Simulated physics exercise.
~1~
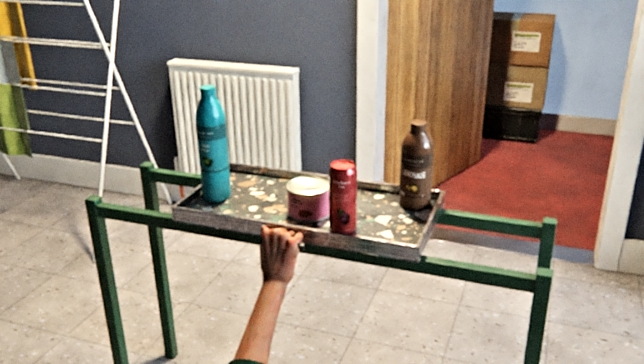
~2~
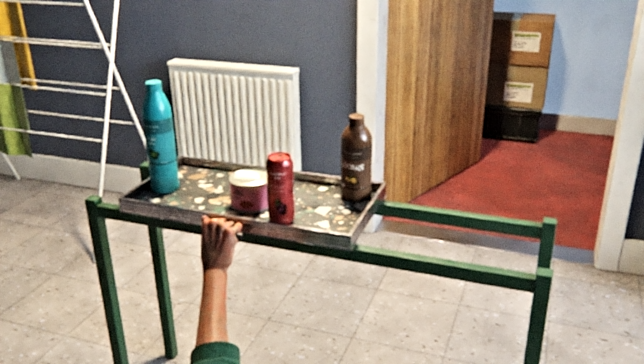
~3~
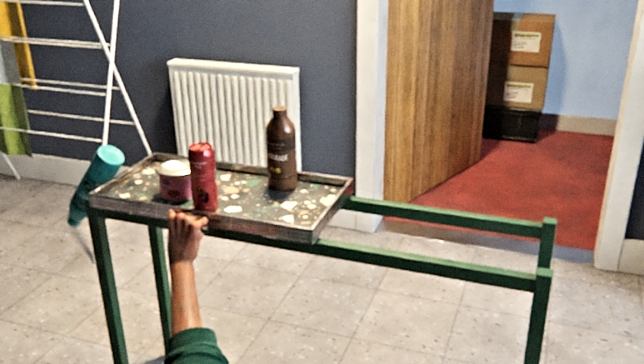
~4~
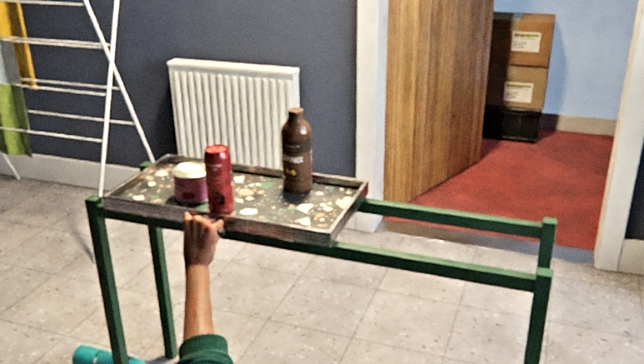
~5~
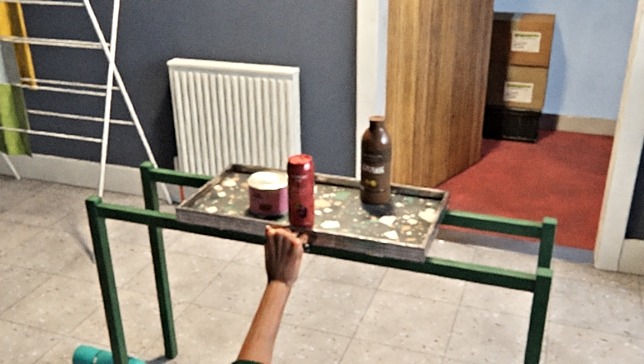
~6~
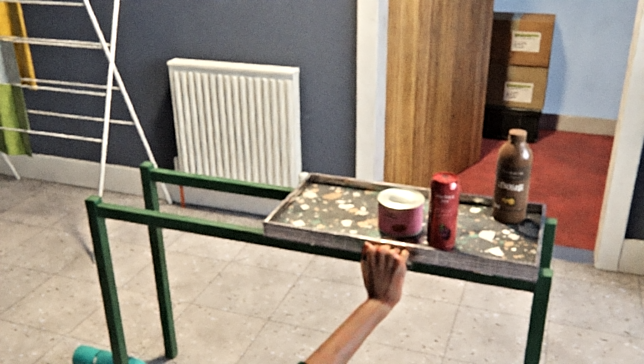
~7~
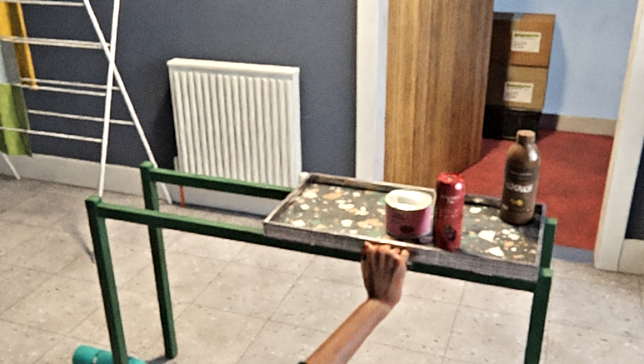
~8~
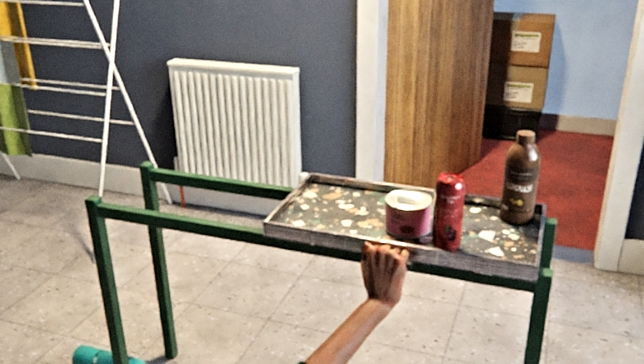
The clip opens on a speckled tray resting across green rails, holding a turquoise bottle, a pink tub, a red can and a brown bottle, with a hand at its front edge. The hand moves the tray left, and the turquoise bottle then tumbles off the left end, upside down as it falls. It ends up lying on the floor while the tray starts back to the right. The hand carries the tray on to the right end of the rails, where the brown bottle and tub shift slightly farther right. Finally everything is still, with the tub, can and brown bottle upright aboard.
